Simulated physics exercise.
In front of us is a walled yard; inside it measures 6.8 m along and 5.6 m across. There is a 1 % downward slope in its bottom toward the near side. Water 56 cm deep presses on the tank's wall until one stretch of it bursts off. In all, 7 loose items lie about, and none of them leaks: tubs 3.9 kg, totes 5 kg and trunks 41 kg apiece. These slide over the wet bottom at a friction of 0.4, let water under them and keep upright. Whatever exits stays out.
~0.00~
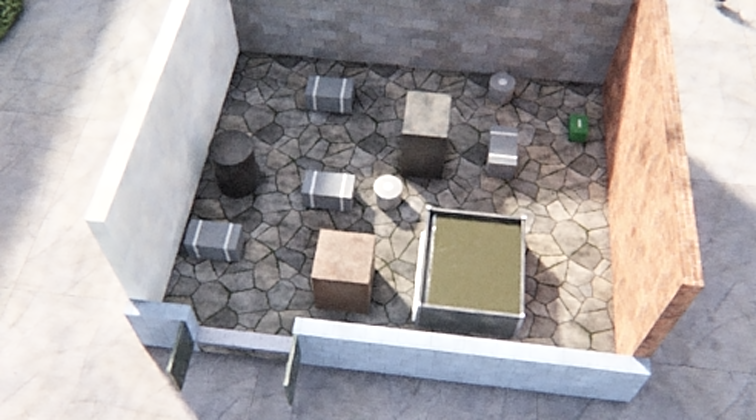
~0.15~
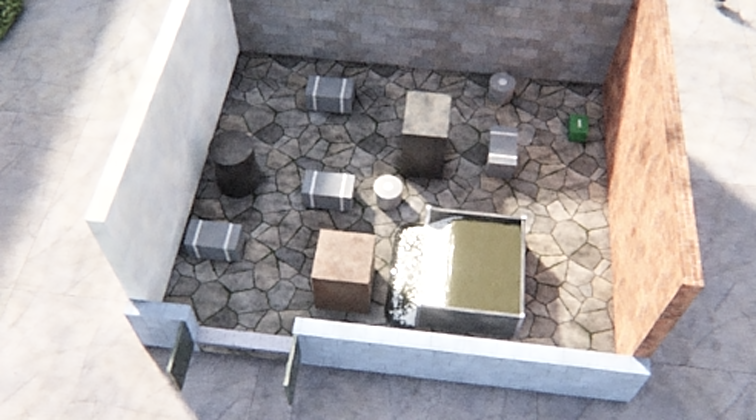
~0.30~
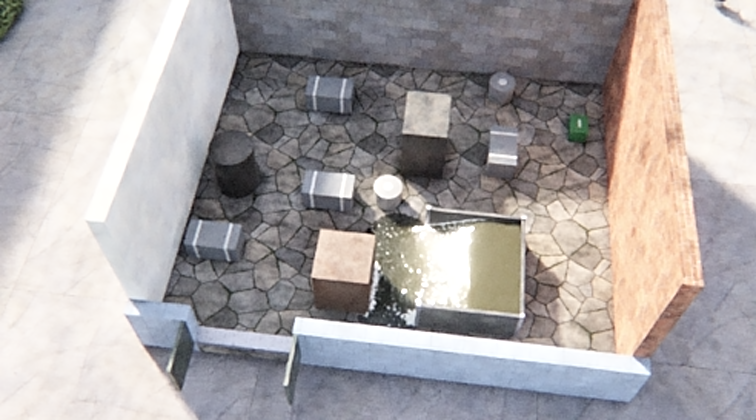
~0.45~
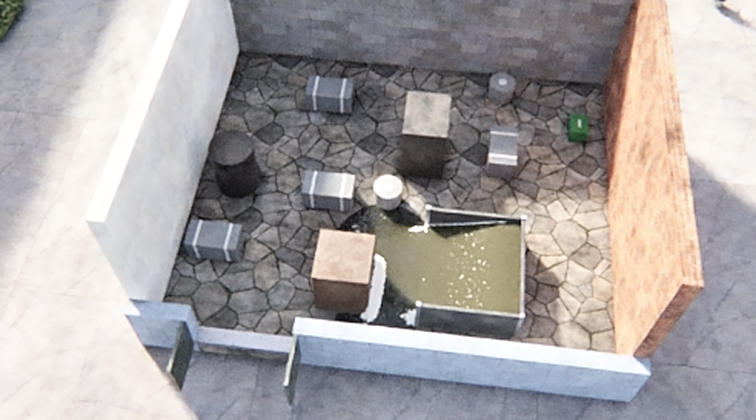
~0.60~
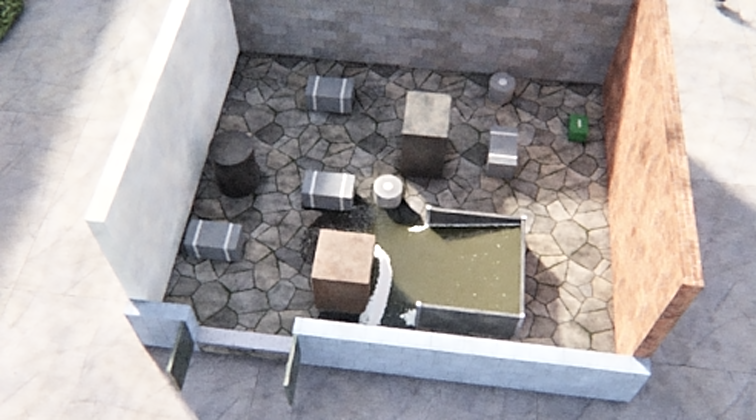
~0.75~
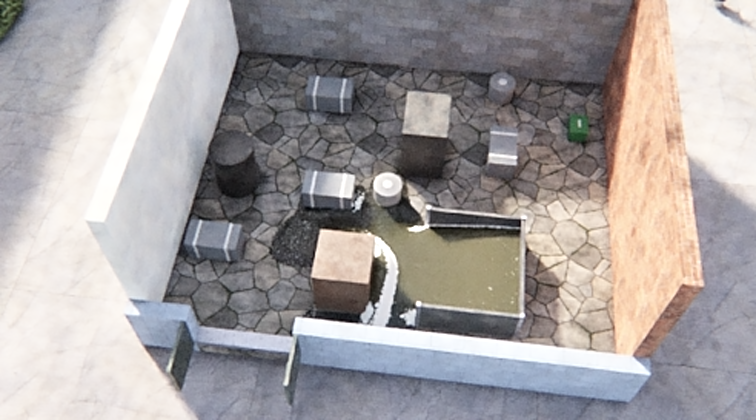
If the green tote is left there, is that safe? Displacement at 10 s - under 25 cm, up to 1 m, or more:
Under 25 cm.
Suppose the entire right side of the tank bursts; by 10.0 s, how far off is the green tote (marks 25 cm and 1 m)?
With that failure, the green tote lands a long way off.
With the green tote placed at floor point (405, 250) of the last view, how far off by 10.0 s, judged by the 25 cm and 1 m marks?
From that spot, it is pushed far off.
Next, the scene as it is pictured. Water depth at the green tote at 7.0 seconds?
Depth: About 1 cm.
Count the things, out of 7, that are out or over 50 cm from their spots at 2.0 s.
2.
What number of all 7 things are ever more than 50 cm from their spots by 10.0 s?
The total is 2.
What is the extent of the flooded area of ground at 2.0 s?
About 15 m2 is covered.
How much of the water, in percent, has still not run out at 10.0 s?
About 82 in a hundred parts of the water.
After 2.0 s the green tote is near (579, 124), 0.0 m from its start, aground; 0 of 7 are out; 0 afloat.
After 4.5 s the green tote is near (579, 124), 0.0 m from its start, aground; 0 of 7 are out; 1 afloat.
After 7.0 s the green tote is near (579, 124), 0.0 m from its start, aground; 0 of 7 are out; 0 afloat.
After 10.0 s the green tote is near (579, 124), 0.0 m from its start, aground; 0 of 7 are out; 1 afloat.
